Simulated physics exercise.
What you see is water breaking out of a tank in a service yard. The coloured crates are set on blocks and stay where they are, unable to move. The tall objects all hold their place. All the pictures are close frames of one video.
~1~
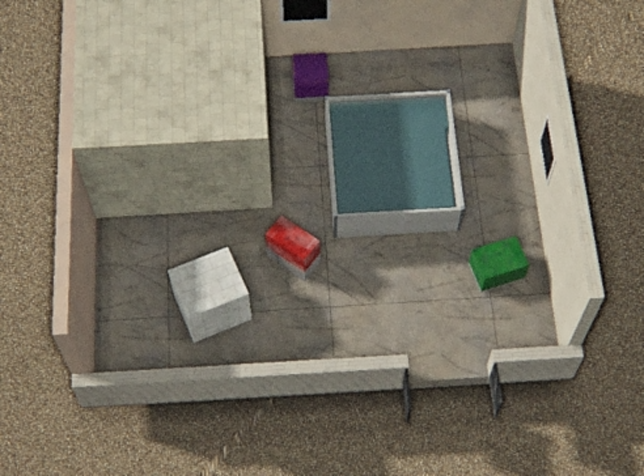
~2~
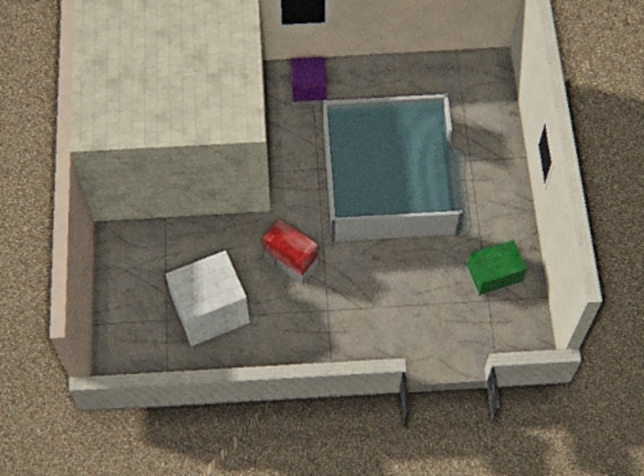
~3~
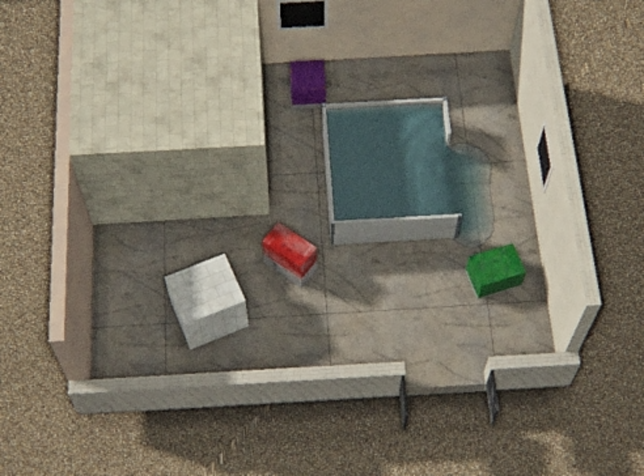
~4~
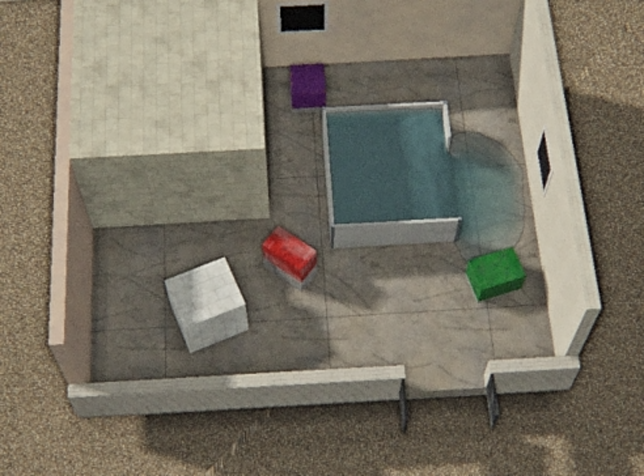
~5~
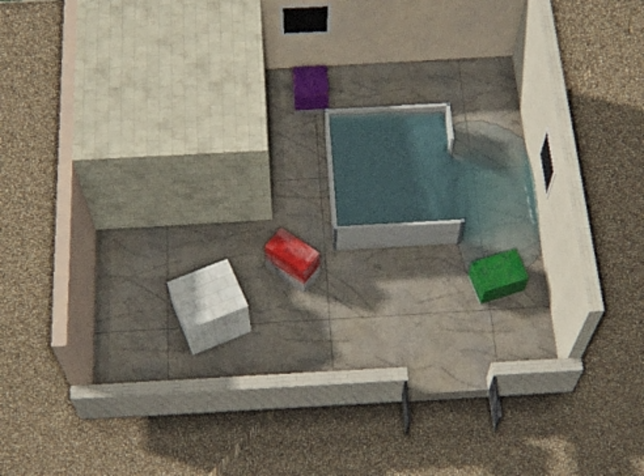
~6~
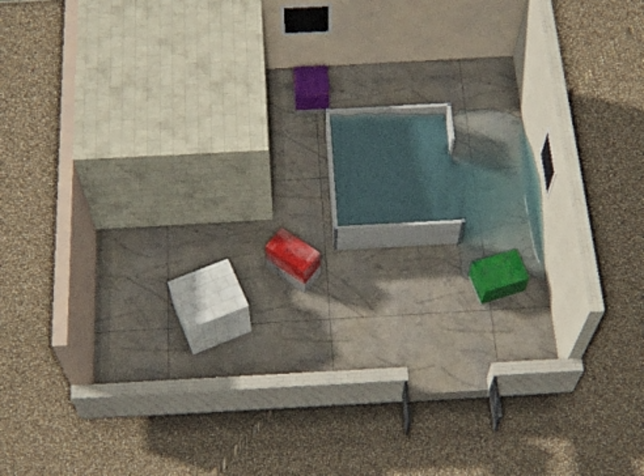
A tank in a walled yard opens on its right side and water spreads out rightward.
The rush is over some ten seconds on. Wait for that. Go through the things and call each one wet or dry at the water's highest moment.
Called one by one: The purple crate is wet; the red crate is dry; the green crate is wet.
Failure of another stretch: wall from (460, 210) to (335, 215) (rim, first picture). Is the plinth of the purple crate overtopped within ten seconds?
In my view the purple one is never reached.
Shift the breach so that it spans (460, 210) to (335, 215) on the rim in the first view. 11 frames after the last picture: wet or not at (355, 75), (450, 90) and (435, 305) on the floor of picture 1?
One after the other: Clear, not flooded, under water.
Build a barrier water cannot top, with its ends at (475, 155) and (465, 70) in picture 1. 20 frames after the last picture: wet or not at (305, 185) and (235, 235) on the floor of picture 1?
Untouched, untouched.
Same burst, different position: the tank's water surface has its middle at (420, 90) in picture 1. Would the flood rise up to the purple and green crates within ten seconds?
Checking each, the purple crate avoids the flood and the green crate gets swamped.
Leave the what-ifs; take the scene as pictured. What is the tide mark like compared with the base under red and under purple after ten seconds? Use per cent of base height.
50 %, then 170 %.
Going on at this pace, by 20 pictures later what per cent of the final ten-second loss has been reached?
Around 30 %.
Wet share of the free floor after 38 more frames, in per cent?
That works out at 85 %.
A moment on, water covers 15 % of the floor; the purple crate not reached, the red crate not reached, the green crate water round its plinth.
Next, water covers 30 % of the floor; the purple crate not reached, the red crate not reached, the green crate water round its plinth.
Then, water covers 60 % of the floor; the purple crate water round its plinth, the red crate water round its plinth, the green crate water round its plinth.
Later, water covers 85 % of the floor; the purple crate water round its plinth, the red crate water round its plinth, the green crate water round its plinth.
In the end, water covers 100 % of the floor; the purple crate was topped, the red crate stayed above the water, the green crate was topped.
